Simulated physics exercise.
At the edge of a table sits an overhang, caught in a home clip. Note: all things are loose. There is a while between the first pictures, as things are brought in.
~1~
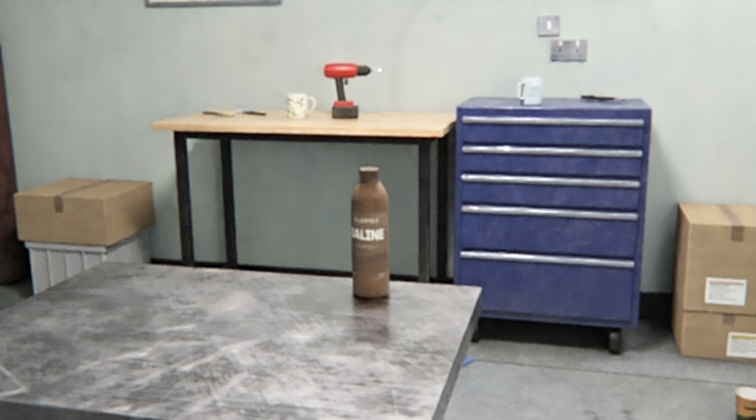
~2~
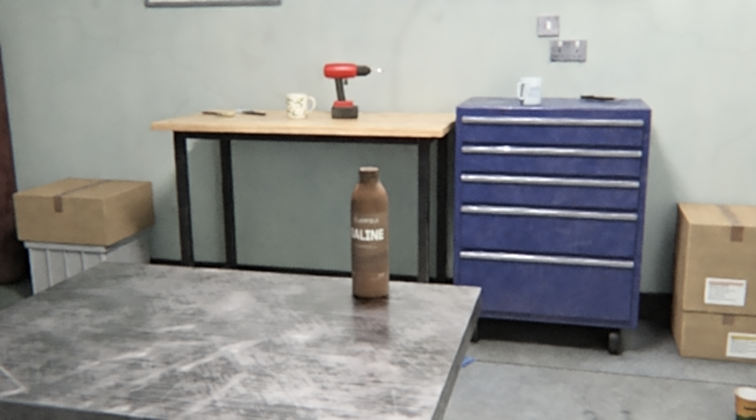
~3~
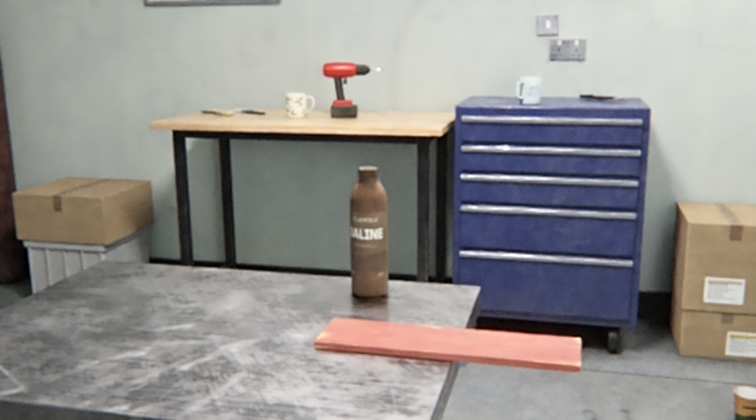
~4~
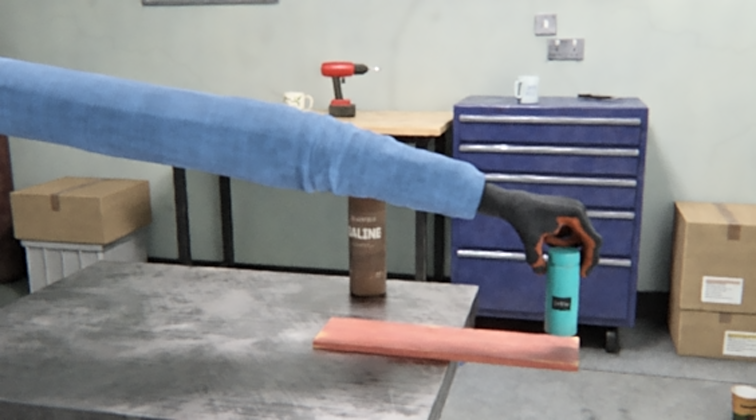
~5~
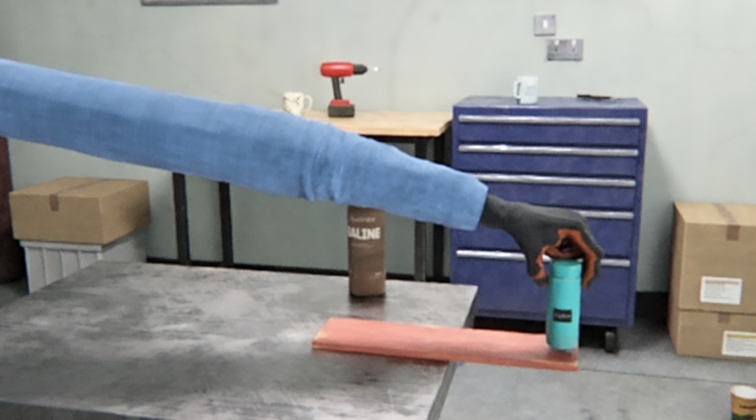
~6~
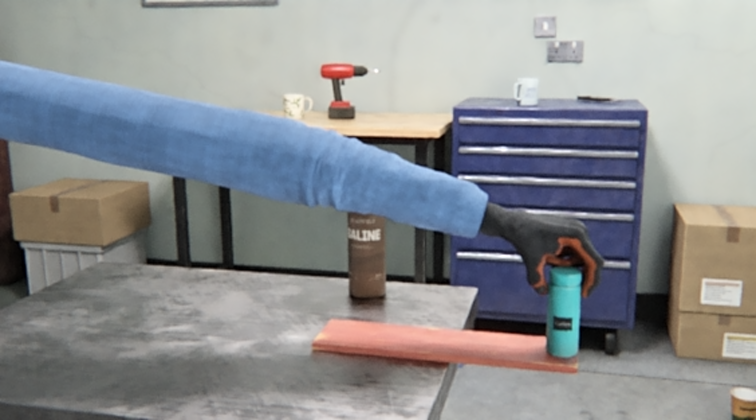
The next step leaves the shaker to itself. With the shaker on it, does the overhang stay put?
No, gravity wins.
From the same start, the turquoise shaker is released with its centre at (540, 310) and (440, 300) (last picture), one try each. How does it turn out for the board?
In case one it tumbles, while in case two it stays where it is.
Then, 0.40 s past the last view, turquoise shaker now down on the floor or falling; red board rocked 39° from its first pose.
Then, 0.60 s past the last view, red board now down on the floor or falling.
Then, 0.70 s past the last view, things are still on the move.
Then, 0.90 s past the last view, as before.
Finally, down on the floor or falling, red board and turquoise shaker; brown bottle still in place. The board goes over.
